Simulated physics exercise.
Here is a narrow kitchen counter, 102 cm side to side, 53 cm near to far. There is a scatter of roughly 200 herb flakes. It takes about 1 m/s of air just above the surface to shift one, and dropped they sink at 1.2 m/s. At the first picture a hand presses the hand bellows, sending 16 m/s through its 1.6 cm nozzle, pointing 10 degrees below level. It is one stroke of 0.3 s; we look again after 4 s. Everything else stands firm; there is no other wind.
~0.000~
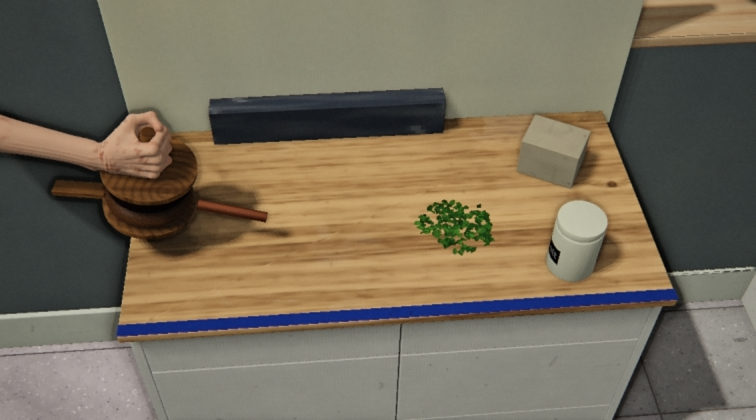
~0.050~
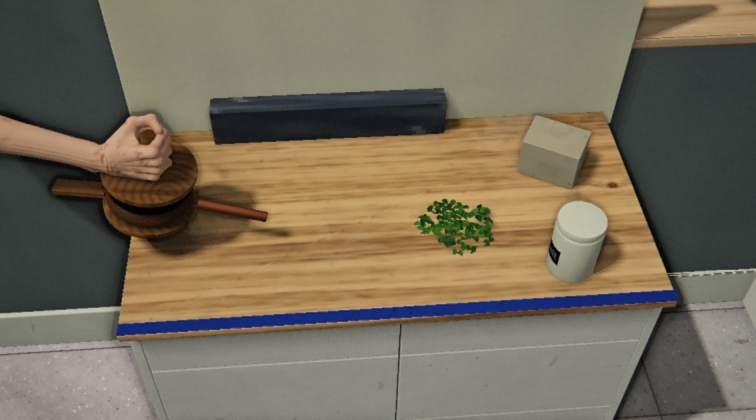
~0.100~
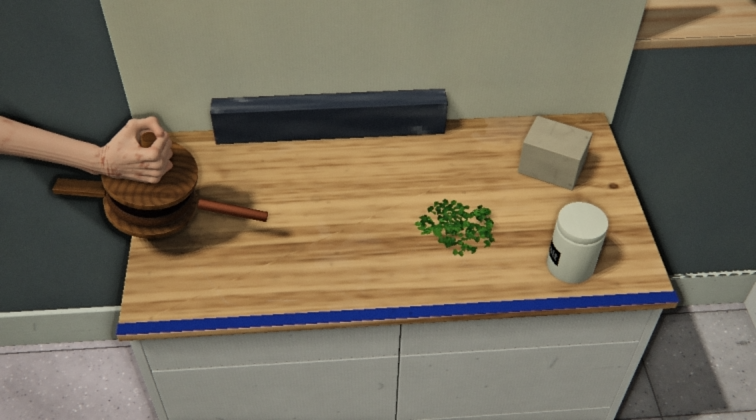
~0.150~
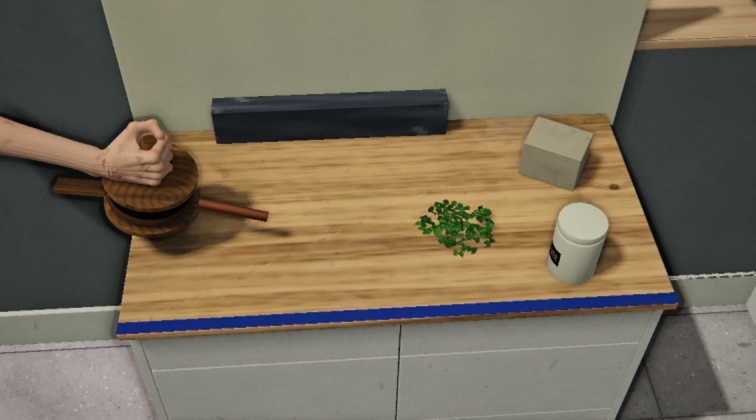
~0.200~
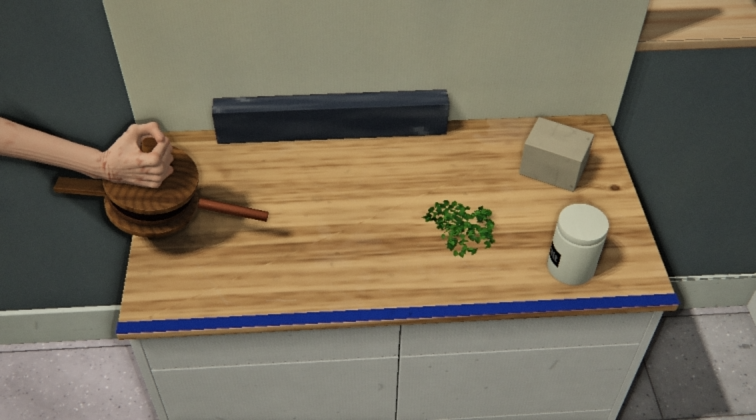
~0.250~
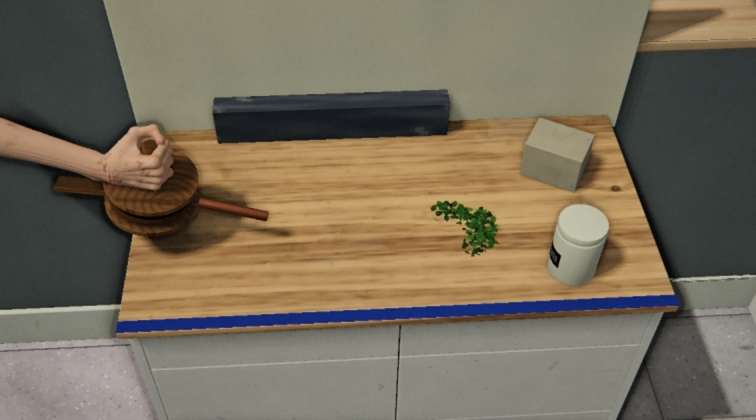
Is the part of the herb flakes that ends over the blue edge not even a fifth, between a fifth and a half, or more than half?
The share over the blue edge is under a fifth.
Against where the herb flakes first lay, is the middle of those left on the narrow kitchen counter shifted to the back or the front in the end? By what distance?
To the back, by about 10 cm.
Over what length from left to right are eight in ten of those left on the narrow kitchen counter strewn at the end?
About 30 cm.
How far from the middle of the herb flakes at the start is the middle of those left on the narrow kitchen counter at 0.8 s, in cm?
Roughly 25 cm.
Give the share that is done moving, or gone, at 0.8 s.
Near 60 %.
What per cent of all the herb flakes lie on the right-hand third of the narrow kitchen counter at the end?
Some 50 per cent.
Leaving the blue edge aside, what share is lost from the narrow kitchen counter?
Near 40 %.
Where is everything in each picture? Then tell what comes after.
The middle of the herb flakes is near (457, 227), none has stirred yet and the mouth of the hand bellows is at (267, 217), in the first picture.
The middle of the herb flakes is near (457, 225), none has stirred yet and the blue edge is centred on (403, 318), in the second picture.
The middle of the herb flakes is near (458, 226), none has stirred yet, the top of a jar is at (583, 220) and the top of a block is at (558, 137), in the third picture.
The middle of the herb flakes is near (458, 226) and none has stirred yet, in the fourth picture.
The middle of the herb flakes is near (460, 227), the farthest in sight from the hand bellows is at (492, 224) and about 5 % have left their places, in the fifth picture.
The middle of the herb flakes is near (473, 221), the farthest in sight from the hand bellows is at (493, 219) and about 45 % have left their places, in the sixth picture.
After 0.8 s, 0 % are over the blue edge; the middle of those left on the top is near (556, 195); 60 % are gone or lie where they will stay.
After 1.3 s, 0 % are over the blue edge; the middle of those left on the top is near (556, 195); 100 % are gone or lie where they will stay.
After 2.2 s, 0 % are over the blue edge; the middle of those left on the top is near (556, 195); 100 % are gone or lie where they will stay.
After 4.0 s, at the end, 0 % are over the blue edge; the middle of those left on the top is near (556, 195).
